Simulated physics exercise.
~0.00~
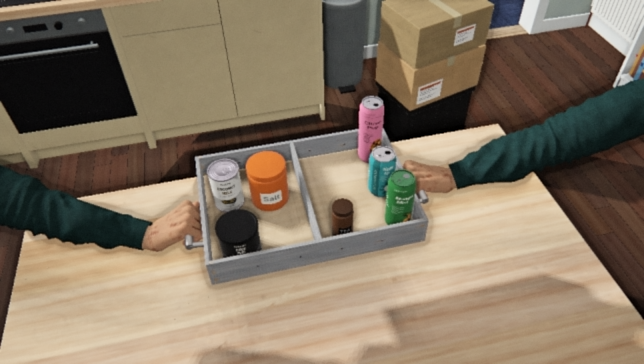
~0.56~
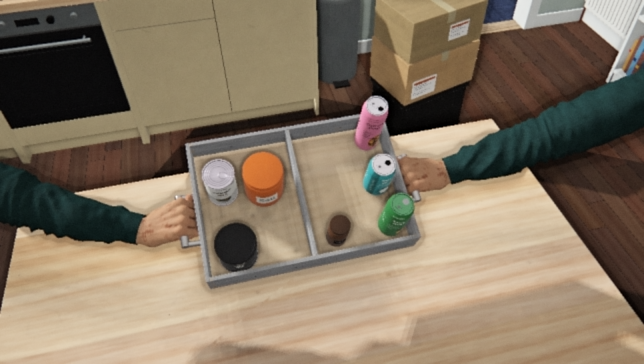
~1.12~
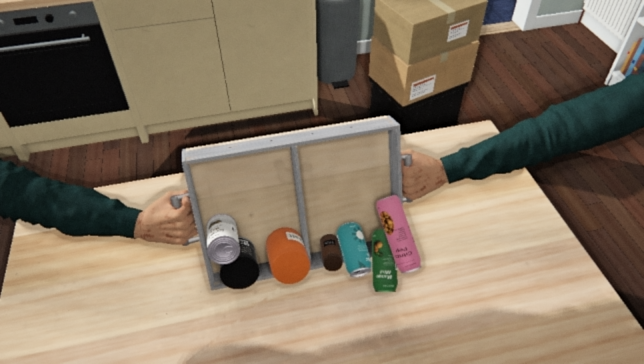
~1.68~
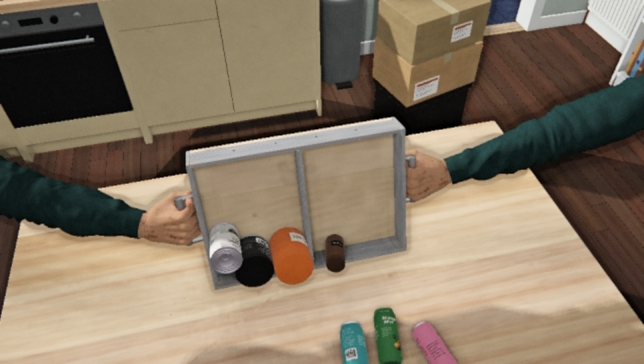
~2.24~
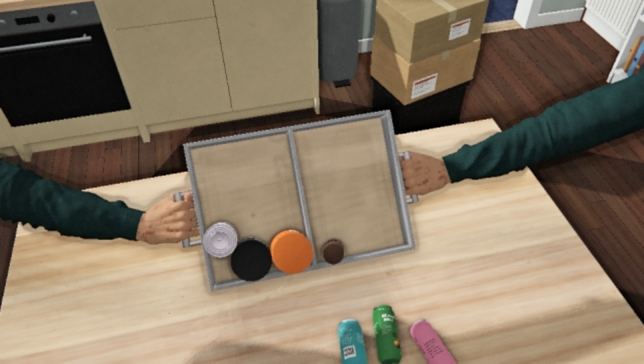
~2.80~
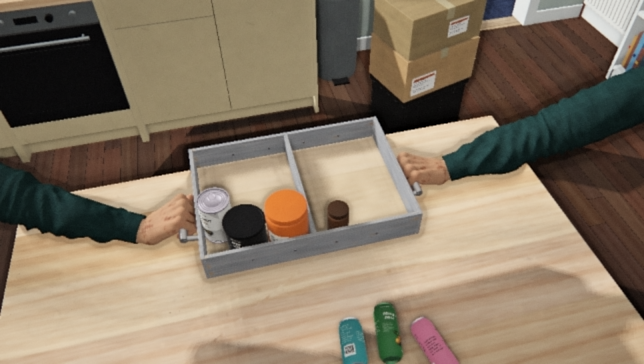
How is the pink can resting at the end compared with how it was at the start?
At the start the pink can stood upright in the crate, but at the end it was lying on its side on the table.
